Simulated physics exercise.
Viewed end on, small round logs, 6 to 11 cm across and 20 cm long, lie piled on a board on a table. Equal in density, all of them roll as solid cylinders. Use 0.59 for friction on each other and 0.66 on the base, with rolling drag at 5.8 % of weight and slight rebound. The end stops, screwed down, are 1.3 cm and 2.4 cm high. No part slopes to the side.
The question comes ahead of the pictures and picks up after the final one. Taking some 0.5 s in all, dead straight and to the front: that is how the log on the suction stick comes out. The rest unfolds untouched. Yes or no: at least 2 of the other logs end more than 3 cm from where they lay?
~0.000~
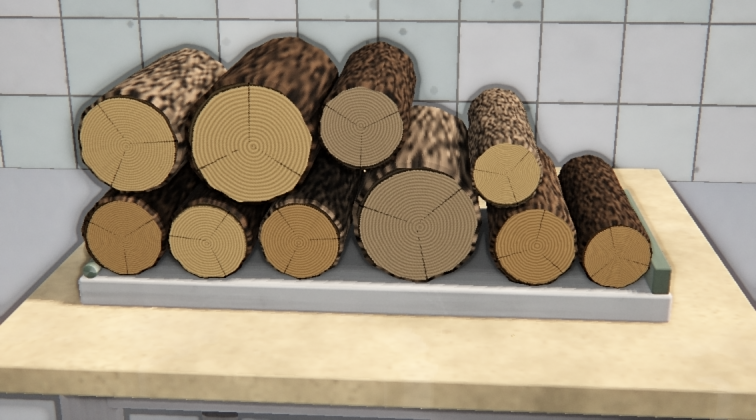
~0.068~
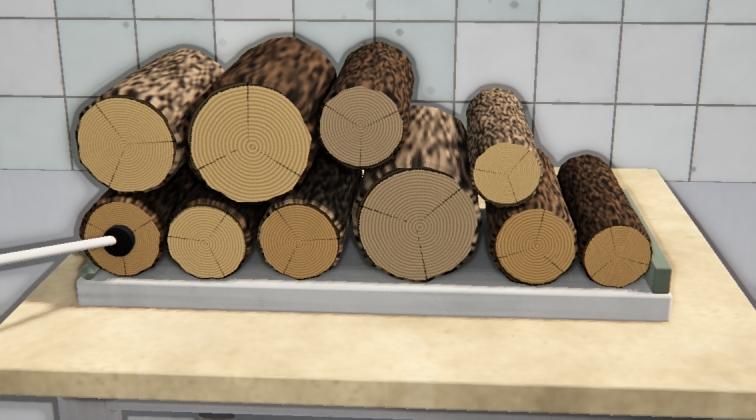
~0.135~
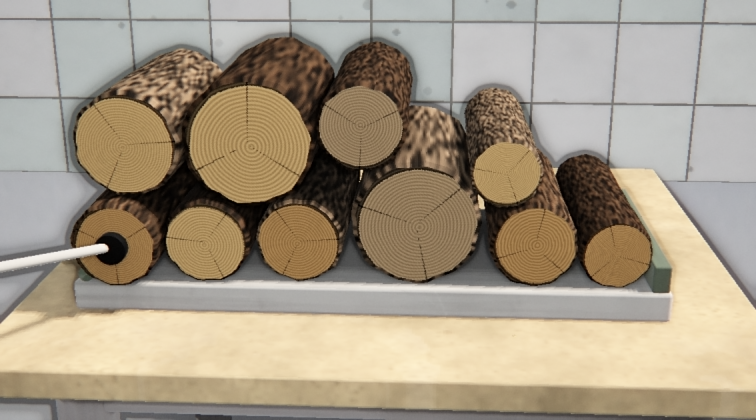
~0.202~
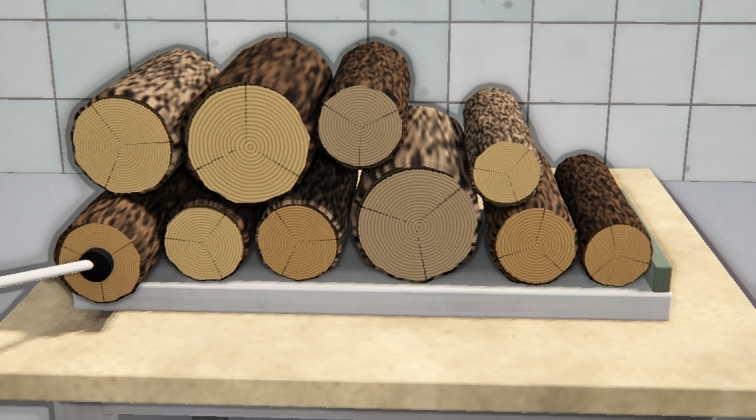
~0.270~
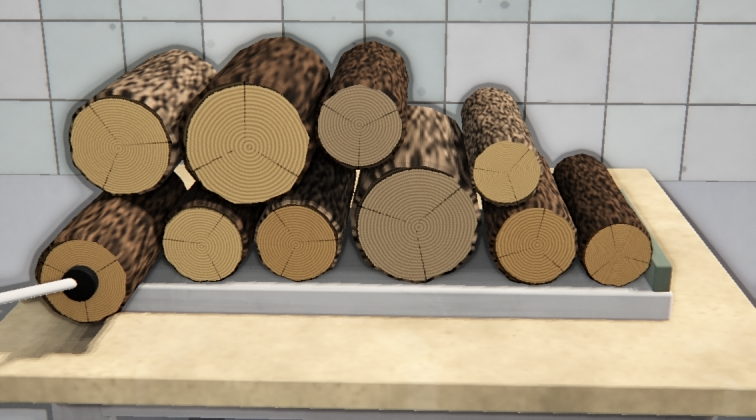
Answer: No, with a count of 1.
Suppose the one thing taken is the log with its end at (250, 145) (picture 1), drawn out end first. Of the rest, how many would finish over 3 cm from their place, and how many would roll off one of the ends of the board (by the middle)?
The tally would be 1 shifting, 0 getting out.
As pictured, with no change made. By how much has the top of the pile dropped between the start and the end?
Some 0 cm lower.
After 0.60 s, 1 now displaced over 3 cm; the one last seen at (121, 146) 3.2 cm down.
After 0.67 s, 1 now displaced over 3 cm; the one last seen at (121, 146) 2.4 cm left and 6 cm down.
After 0.76 s, 1 now displaced over 3 cm; the one last seen at (121, 146) 2.8 cm left and 6 cm down.
At rest by 1.1 s, 1 moved over 3 cm; not one off the ends of the board; the one last seen at (121, 146) 2 cm left and 7 cm down; top of the pile 20 cm high, from 20 cm.
